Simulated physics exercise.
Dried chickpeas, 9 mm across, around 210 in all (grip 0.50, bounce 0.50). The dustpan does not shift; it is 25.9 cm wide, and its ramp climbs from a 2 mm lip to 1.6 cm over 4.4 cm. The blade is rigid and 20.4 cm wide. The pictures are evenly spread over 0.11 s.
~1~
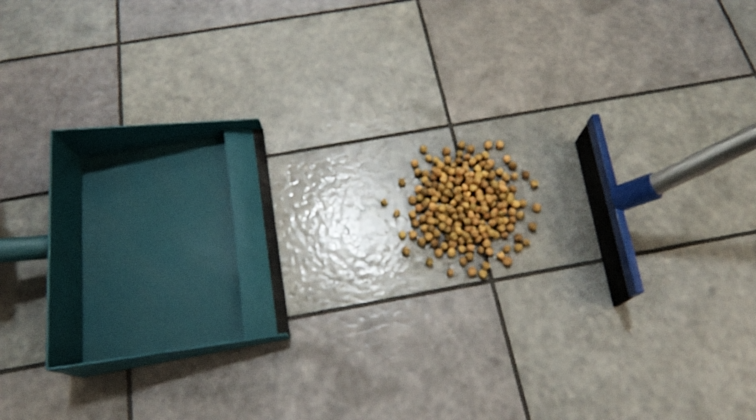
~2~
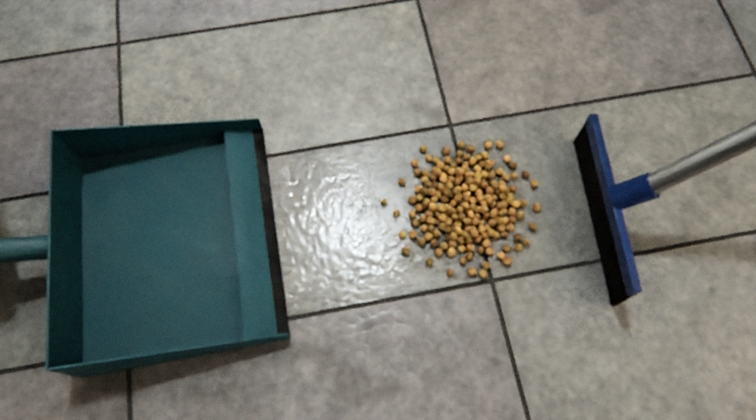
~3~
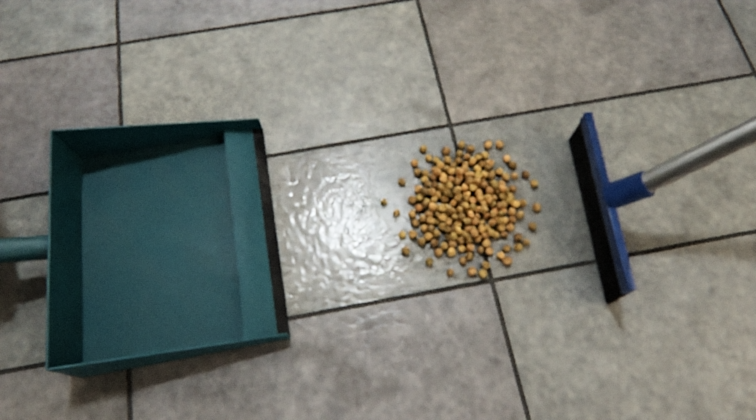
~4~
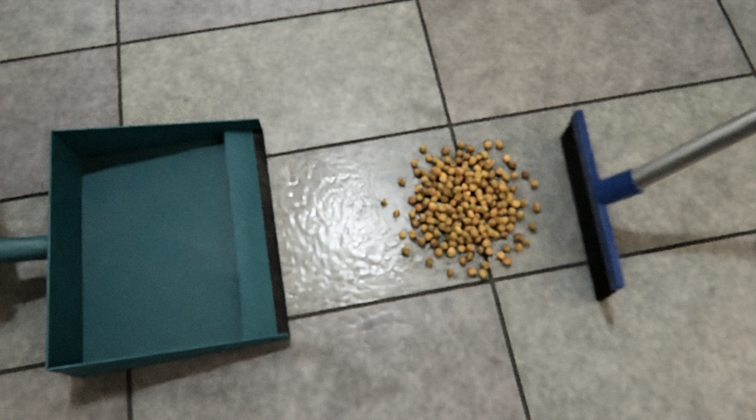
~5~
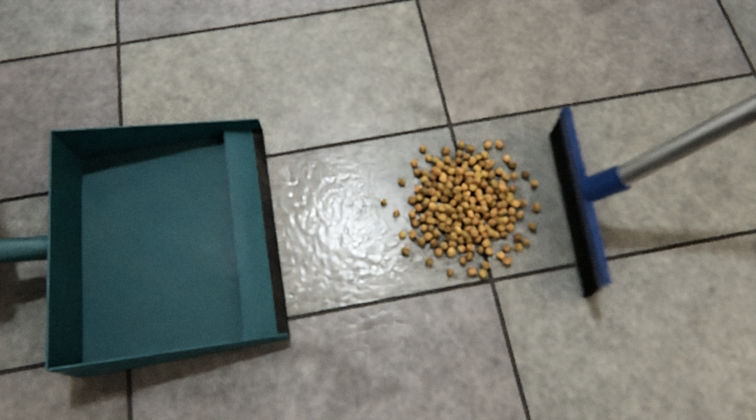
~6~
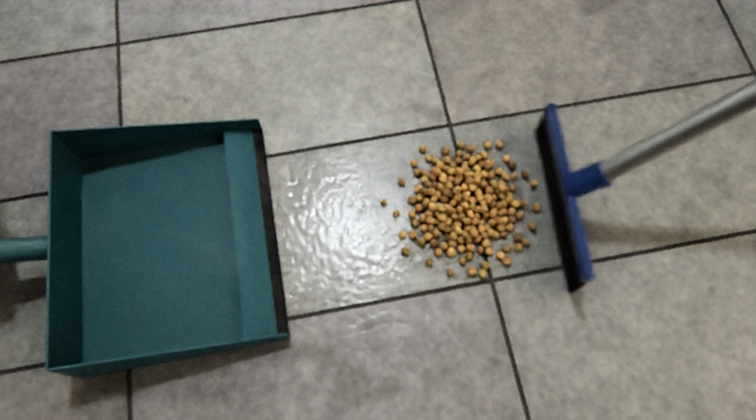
On a grey tiled floor, a blue squeegee-like blade sliding slowly left toward a motionless pile of chickpeas beside a still green dustpan.
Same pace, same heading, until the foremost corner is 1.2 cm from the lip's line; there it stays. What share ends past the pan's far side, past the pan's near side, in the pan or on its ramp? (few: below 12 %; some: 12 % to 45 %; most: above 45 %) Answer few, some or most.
Far side some, near side few, pan some.
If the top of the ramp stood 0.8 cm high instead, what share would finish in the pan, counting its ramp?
Then about 40 per cent.
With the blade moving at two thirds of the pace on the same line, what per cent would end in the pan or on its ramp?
It would be near 30 per cent.
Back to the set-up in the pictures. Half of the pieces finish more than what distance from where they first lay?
About 26 cm.
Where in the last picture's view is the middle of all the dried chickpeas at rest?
Around (264, 175).
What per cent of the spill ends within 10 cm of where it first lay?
Roughly 5 per cent.
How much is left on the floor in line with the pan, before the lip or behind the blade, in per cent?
About 45 per cent.
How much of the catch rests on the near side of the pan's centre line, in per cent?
About 10 per cent.
Then, 0.21 s after the last picture, middle of the blade 17 cm from the lip; 0 % over the lip, far side 0 %, near side 0 %.
Then, 0.35 s after the last picture, middle of the blade 7 cm from the lip; 0 % over the lip, far side 10 %, near side 0 %.
Then, 0.62 s after the last picture, middle of the blade 2 cm from the lip; 35 % over the lip, far side 20 %, near side 0 %.
In the end, far side 20 %, near side 0 %, pan 35 %, in front of the lip or behind the blade 45 %.
